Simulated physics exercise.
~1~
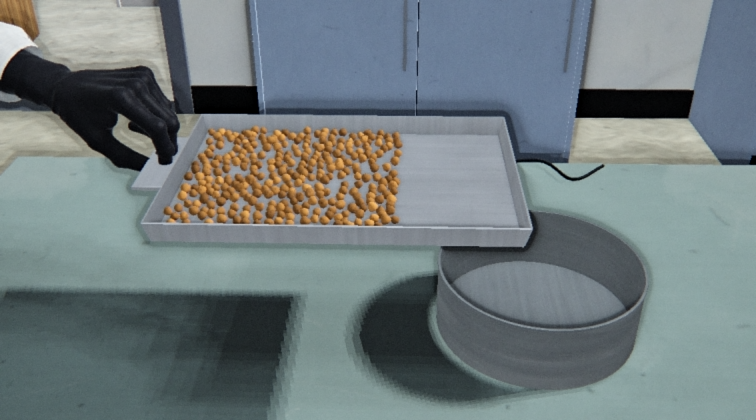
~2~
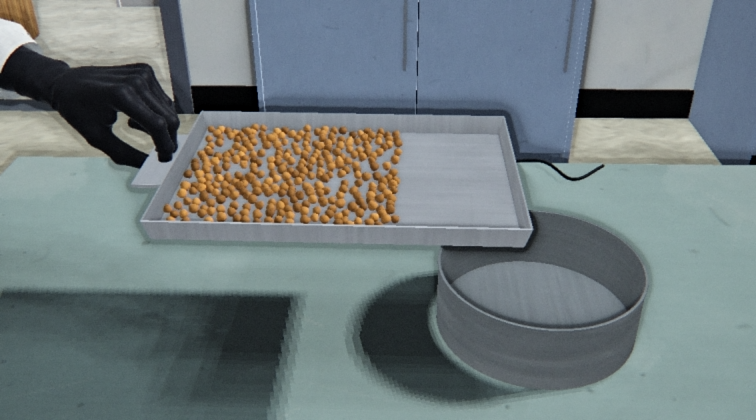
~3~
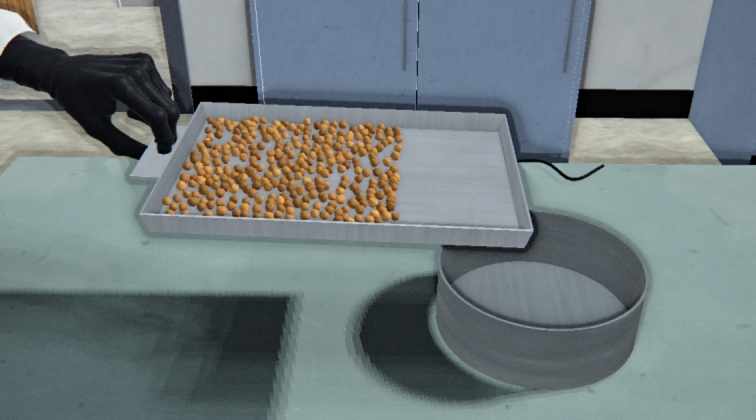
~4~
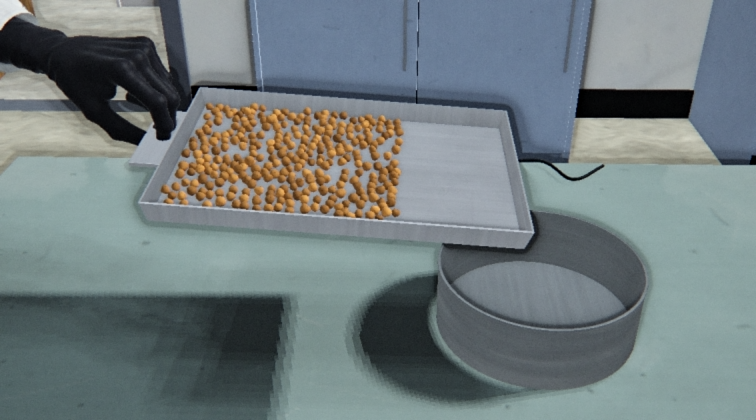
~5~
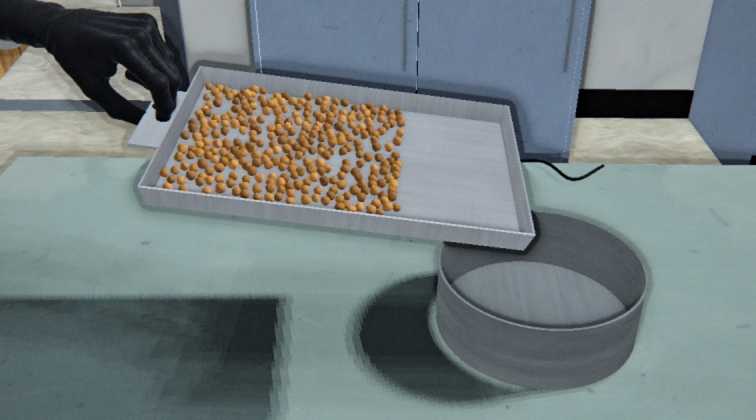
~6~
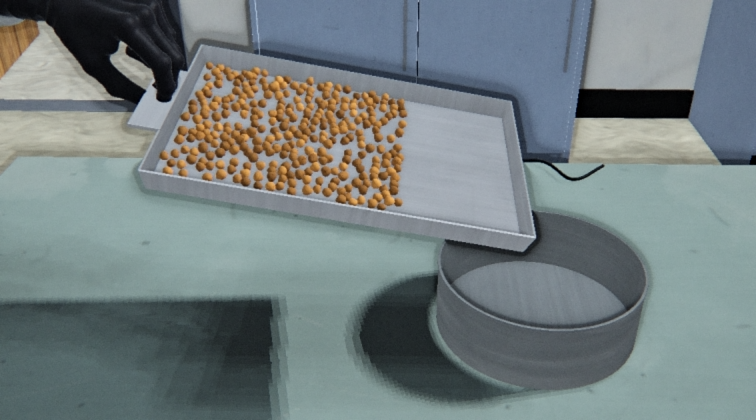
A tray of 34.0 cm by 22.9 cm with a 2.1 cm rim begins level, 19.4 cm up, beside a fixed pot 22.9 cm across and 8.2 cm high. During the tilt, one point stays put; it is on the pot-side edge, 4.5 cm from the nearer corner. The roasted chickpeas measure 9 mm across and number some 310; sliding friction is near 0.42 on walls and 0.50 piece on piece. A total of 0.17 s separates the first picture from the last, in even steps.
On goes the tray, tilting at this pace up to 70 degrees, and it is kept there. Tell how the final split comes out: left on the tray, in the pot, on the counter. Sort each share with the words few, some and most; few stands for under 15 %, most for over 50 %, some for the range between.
The shares come out as follows. Tray: Some. Pot: Few. Counter: Most.
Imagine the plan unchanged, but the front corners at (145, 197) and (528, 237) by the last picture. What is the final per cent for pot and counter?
Pot 0; counter 70.
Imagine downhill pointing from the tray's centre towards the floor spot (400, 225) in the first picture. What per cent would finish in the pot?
Roughly 0 % of the pieces.
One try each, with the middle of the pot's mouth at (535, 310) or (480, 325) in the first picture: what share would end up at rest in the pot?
55 % and 30 %.
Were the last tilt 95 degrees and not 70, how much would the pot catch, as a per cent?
Roughly 5 %.
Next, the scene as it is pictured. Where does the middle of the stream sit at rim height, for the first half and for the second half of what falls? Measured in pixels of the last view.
Early half: About (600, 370); late half: (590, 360).
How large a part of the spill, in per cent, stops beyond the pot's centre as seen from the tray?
Near 90 in a hundred.
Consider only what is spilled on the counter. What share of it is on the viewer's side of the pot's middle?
Estimate: Close to 100 per cent of the pieces.
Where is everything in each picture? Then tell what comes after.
Tray tilt 0 degrees, front corners at (148, 221) and (526, 226); middle of the pieces at (291, 173); pot at (541, 263), in the first picture.
Tray tilt 1 degrees, front corners at (147, 218) and (526, 226); middle of the pieces at (291, 171), in the second picture.
Tray tilt 2 degrees, front corners at (147, 211) and (527, 227); middle of the pieces at (291, 166), in the third picture.
Tray tilt 5 degrees, front corners at (146, 200) and (528, 229), lowest corner right front; middle of the pieces at (291, 156), in the fourth picture.
Tray tilt 9 degrees, front corners at (145, 184) and (529, 231), lowest corner right front; middle of the pieces at (291, 143), in the fifth picture.
Tray tilt 13 degrees, front corners at (146, 168) and (530, 233), lowest corner right front; middle of the pieces at (293, 130); pot at (541, 263), in the sixth picture.
Then, 0.24 s after the last picture, tilt 42 degrees; the tray holds 100 %, the pot 0 %.
Then, 0.40 s after the last picture, tilt 61 degrees; the tray holds 100 %, the pot 0 %.
Then, 0.68 s after the last picture, tilt 70 degrees; the tray holds 30 %, the pot 0 %.
In the end, tray 25 %, pot 5 %, counter 75 %.
